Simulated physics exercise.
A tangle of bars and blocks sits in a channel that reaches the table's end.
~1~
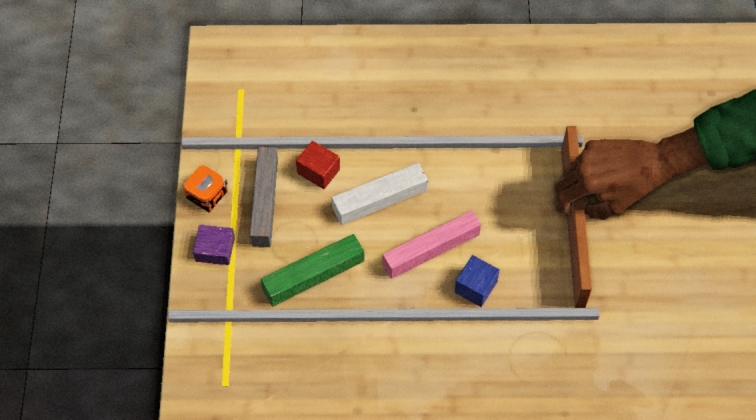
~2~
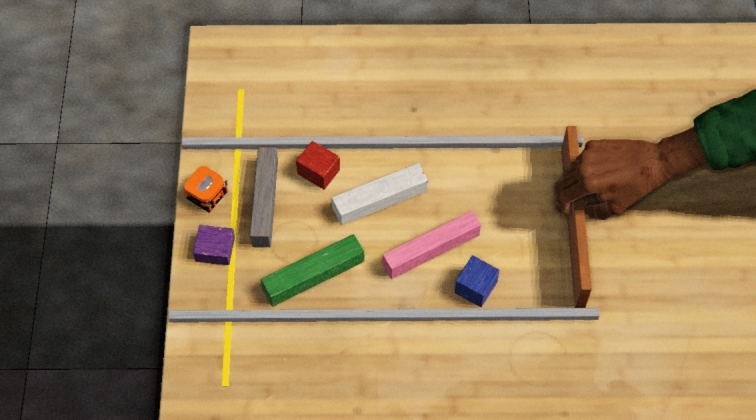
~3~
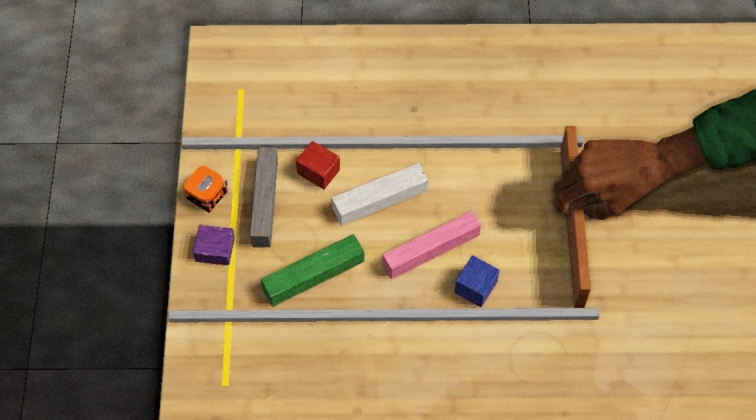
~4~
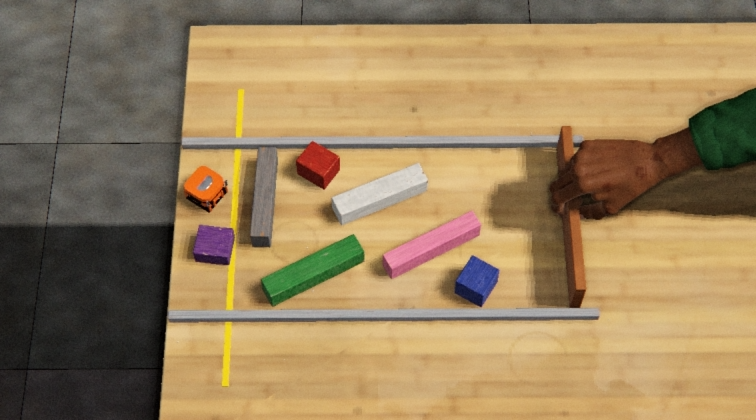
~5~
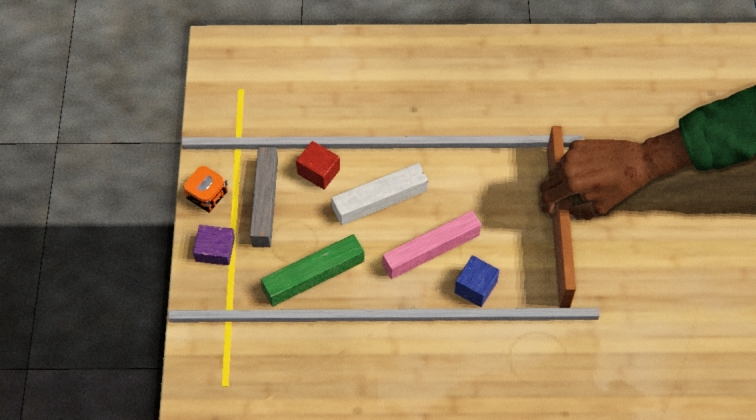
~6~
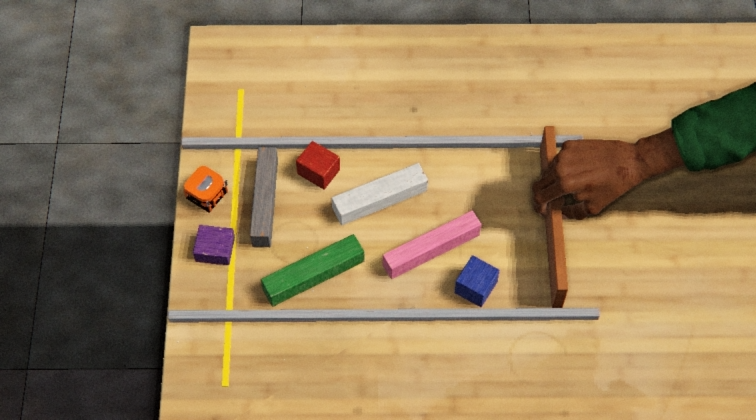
A hand slides the brown board slightly left along the channel while the blocks stay still.
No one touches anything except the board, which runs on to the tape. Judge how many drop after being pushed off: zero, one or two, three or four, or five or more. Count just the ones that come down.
The pieces lost over the edge are three or else four.
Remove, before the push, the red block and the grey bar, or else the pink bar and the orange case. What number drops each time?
The first try gives 1, the second gives 1.
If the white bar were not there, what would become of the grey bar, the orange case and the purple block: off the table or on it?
The grey bar stays put; the orange case comes off; the purple block comes off.
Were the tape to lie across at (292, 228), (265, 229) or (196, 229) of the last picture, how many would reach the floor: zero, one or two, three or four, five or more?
Taking them in turn, no fall at all; just one or two; five or over.
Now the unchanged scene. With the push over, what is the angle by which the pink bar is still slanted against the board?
Somewhere near 30 degrees, I'd say.
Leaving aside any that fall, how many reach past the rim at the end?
The tally is 3.
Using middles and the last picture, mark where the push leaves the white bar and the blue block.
Final spots - white bar (190, 205), blue block (213, 291).
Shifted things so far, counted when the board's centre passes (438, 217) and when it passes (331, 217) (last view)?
Tally: 2; 7.
Soon after, none off yet; orange case at rest near (206, 189); purple block at rest near (214, 245); grey bar at rest near (264, 197).
At rest, the number that fall off is three or four; fallen, grey bar, purple block and orange case.
